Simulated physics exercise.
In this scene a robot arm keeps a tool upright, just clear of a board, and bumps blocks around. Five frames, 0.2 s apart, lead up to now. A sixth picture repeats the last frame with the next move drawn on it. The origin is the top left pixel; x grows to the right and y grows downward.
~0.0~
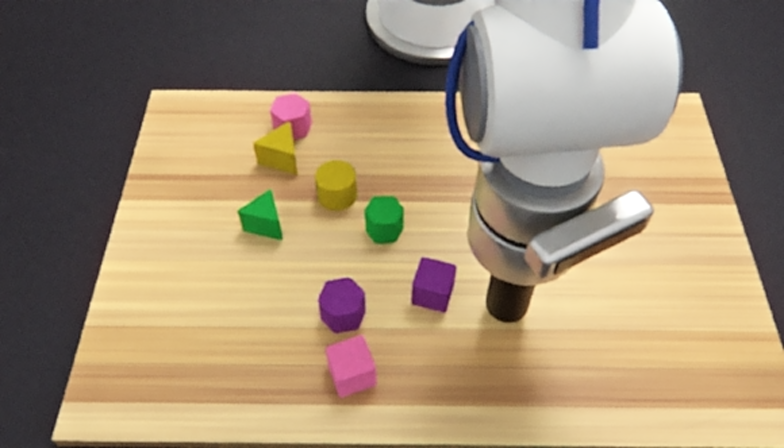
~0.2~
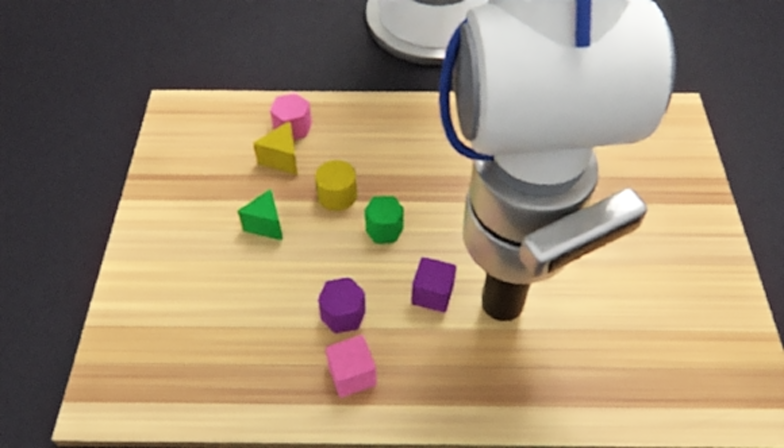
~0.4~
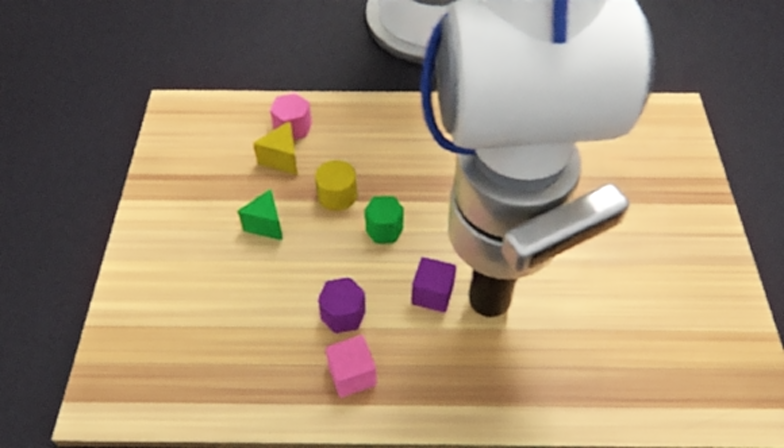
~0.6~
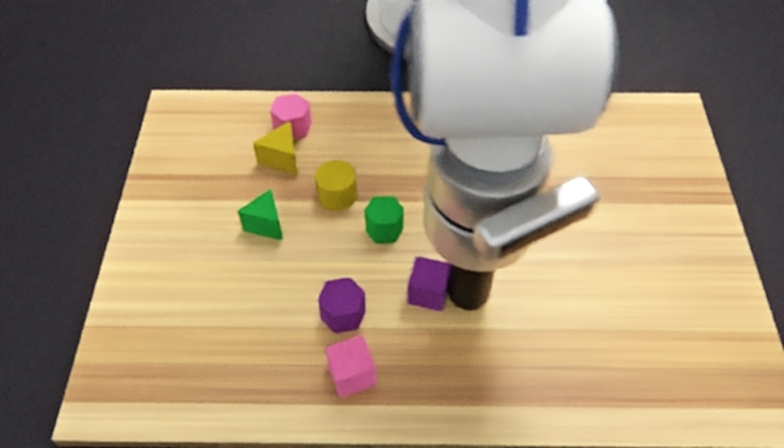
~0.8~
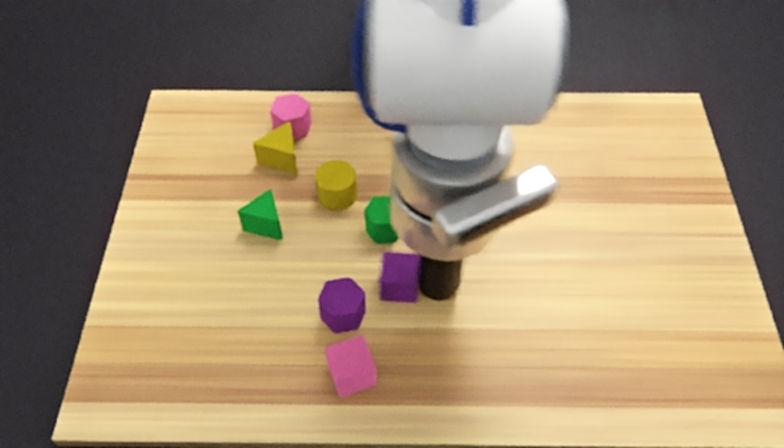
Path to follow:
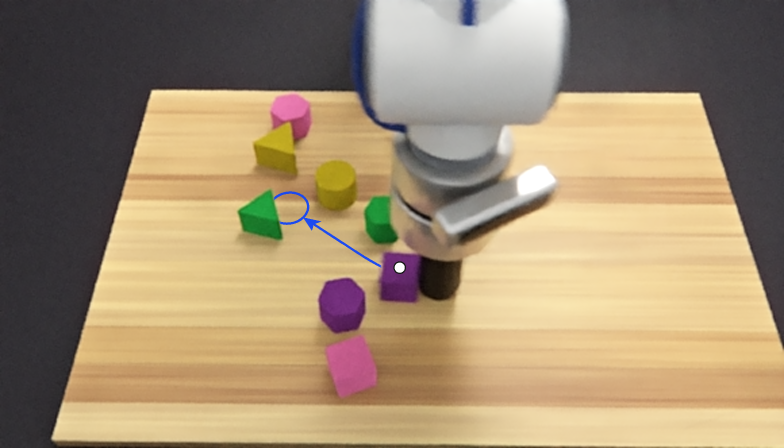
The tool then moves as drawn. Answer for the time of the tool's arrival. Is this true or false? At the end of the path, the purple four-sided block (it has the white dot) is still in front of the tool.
My answer: False.
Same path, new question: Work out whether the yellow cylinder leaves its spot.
Once the tool is done, the yellow cylinder remains in the old spot.
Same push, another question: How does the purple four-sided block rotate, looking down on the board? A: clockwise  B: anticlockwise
Letter B.
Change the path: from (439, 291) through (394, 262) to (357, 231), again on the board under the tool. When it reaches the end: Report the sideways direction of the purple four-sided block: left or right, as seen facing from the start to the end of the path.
Leftward.
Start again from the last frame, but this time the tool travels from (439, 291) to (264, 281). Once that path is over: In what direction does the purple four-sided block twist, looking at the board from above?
Answer: With the clock.
Path on the board, from (439, 291) over (357, 252) to (289, 208); the dot is on the purple four-sided block.
On the path given first. One third of the way, tool at (381, 260); purple four-sided block at (341, 255), turned 25° anticlockwise.
Two thirds of the way, tool at (332, 230); purple four-sided block at (322, 255), turned 55° anticlockwise.
At the end, tool at (287, 201); green triangle at (256, 205), turned 20° anticlockwise; yellow cylinder in place; green six-sided block in place; purple four-sided block at (322, 255), turned 55° anticlockwise.
